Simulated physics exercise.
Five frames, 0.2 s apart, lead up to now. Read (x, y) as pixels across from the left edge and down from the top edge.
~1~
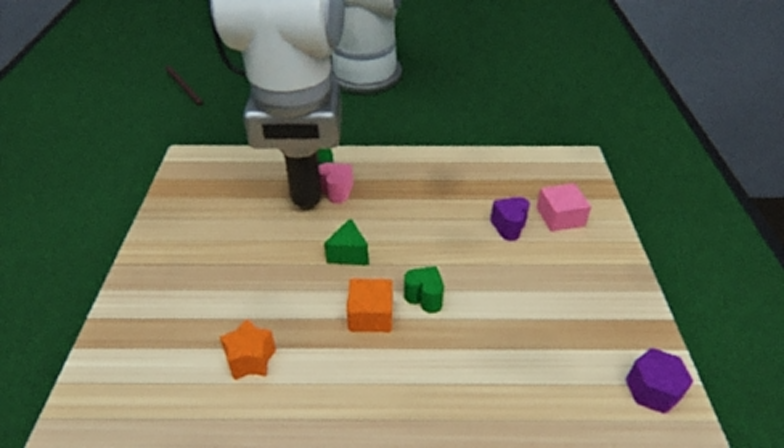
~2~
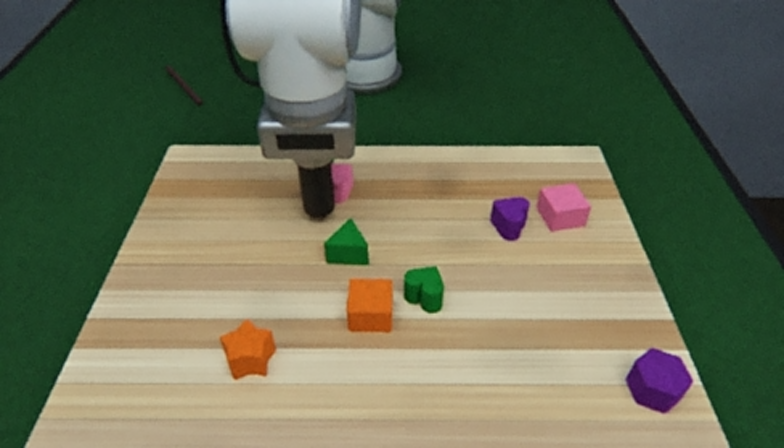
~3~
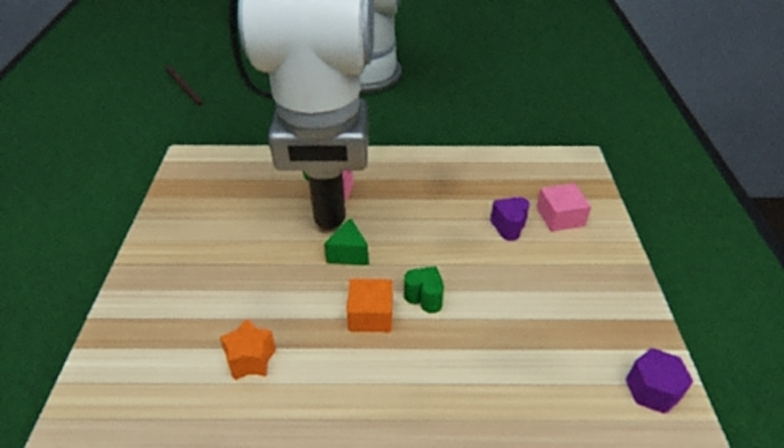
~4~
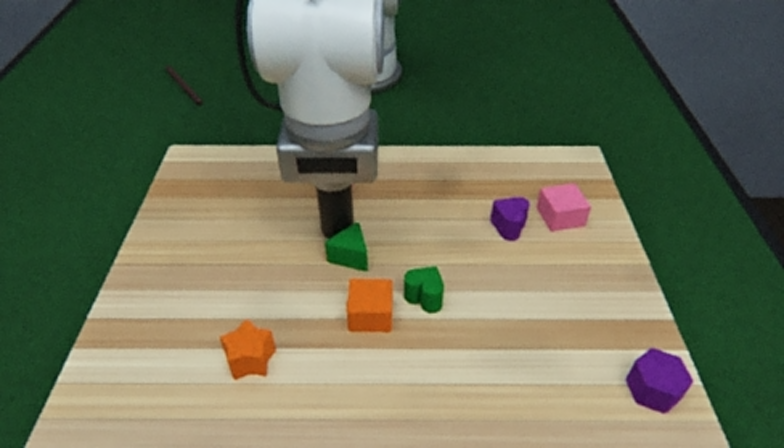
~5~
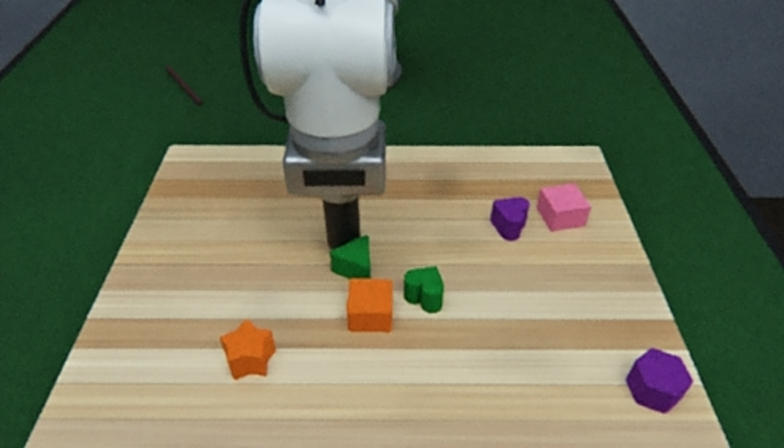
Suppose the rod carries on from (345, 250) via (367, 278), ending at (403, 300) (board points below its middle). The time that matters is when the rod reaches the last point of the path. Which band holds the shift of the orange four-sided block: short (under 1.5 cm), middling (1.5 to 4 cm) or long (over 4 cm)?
Result: 1.5-4 cm.
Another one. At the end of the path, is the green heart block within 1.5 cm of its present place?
No, that is not what happens.
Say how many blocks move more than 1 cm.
Blocks displaced: At least 3.
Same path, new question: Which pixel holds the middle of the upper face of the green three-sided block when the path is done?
Most likely (420, 304).
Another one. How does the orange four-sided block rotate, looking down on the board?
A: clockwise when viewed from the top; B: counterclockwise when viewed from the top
My answer is option A.
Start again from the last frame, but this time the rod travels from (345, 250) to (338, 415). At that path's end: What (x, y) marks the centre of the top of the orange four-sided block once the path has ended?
Answer: (386, 327).
On the path given first. Halfway along, rod at (367, 270); green three-sided block at (386, 278); orange four-sided block at (373, 305), turned 20° clockwise.
At the end, rod at (403, 292); green three-sided block at (420, 304); orange four-sided block at (372, 314), turned 35° clockwise; green heart block at (455, 285), turned 65° anticlockwise.
